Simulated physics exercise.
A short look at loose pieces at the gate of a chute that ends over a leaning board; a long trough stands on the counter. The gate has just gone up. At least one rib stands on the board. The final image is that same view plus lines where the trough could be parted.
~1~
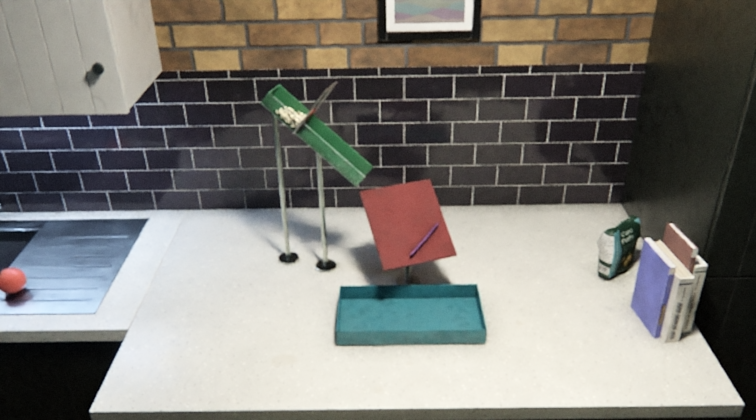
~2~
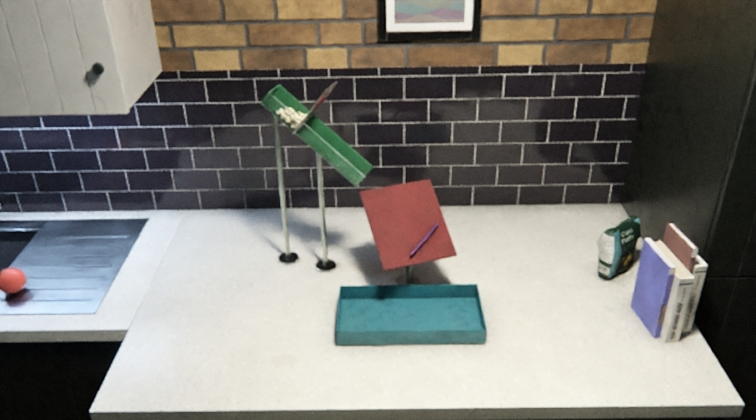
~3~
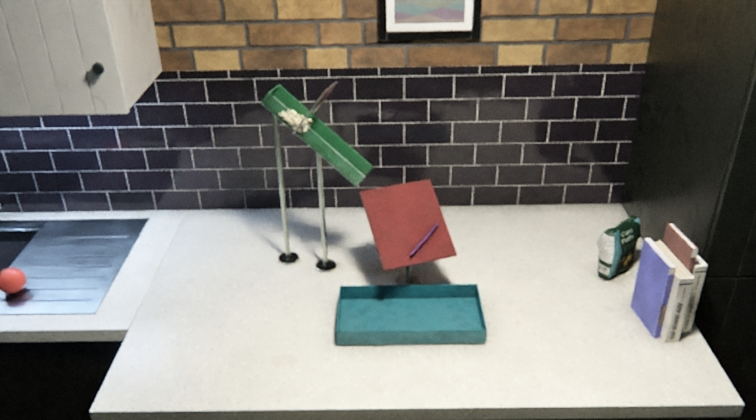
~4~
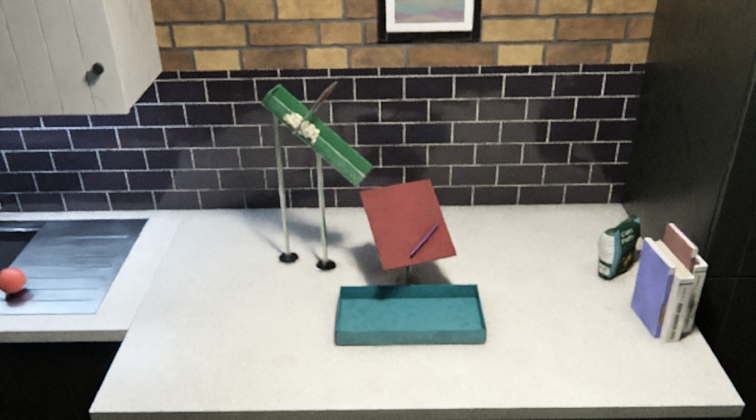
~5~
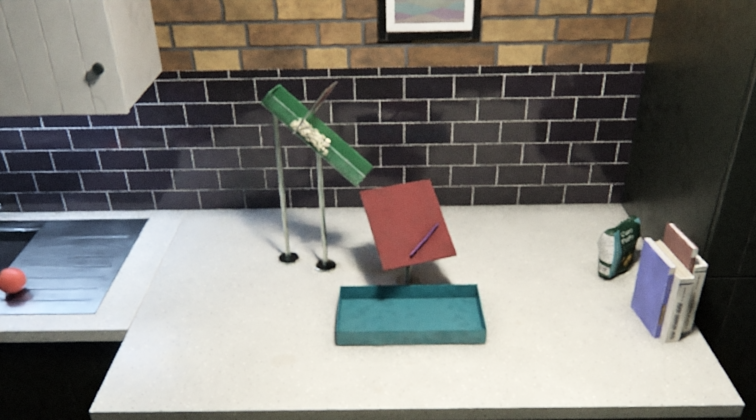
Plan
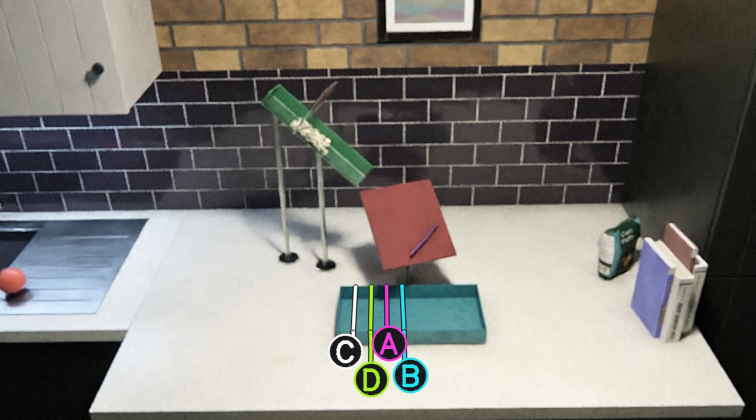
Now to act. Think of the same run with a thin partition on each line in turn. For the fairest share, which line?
Take B.
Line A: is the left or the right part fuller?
More lands on the right.
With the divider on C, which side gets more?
Right.
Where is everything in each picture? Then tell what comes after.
In the first frame, load behind the gate at (294, 119), white beans; lip of the chute at (361, 182), sloping fairly steeply.
In the second frame, middle of the board at (408, 223), tilted fairly steeply; middle of its low edge at (421, 263); of its high edge at (395, 185).
In the third frame, front corners of the trough at (337, 331) and (486, 329), empty; front of the load at (306, 130).
In the fourth frame, middle of the load at (302, 126); its front at (313, 142), about a quarter of the way to the lip; rib from (438, 223) to (411, 255).
In the fifth frame, middle of the load at (309, 133); its front at (325, 154), about half of the way to the lip.
On the marked copy, line A crosses the front rim at (387, 331); line B crosses the front rim at (404, 330); line C crosses the front rim at (353, 331); line D crosses the front rim at (370, 331).
If A is chosen, of what is caught, a stray few on the left of the divider, nearly all on the right.
If B is chosen, of what is caught, about a quarter on the left of the divider, most on the right.
If C is chosen, of what is caught, none on the left of the divider, all on the right.
If D is chosen, of what is caught, none on the left of the divider, all on the right.
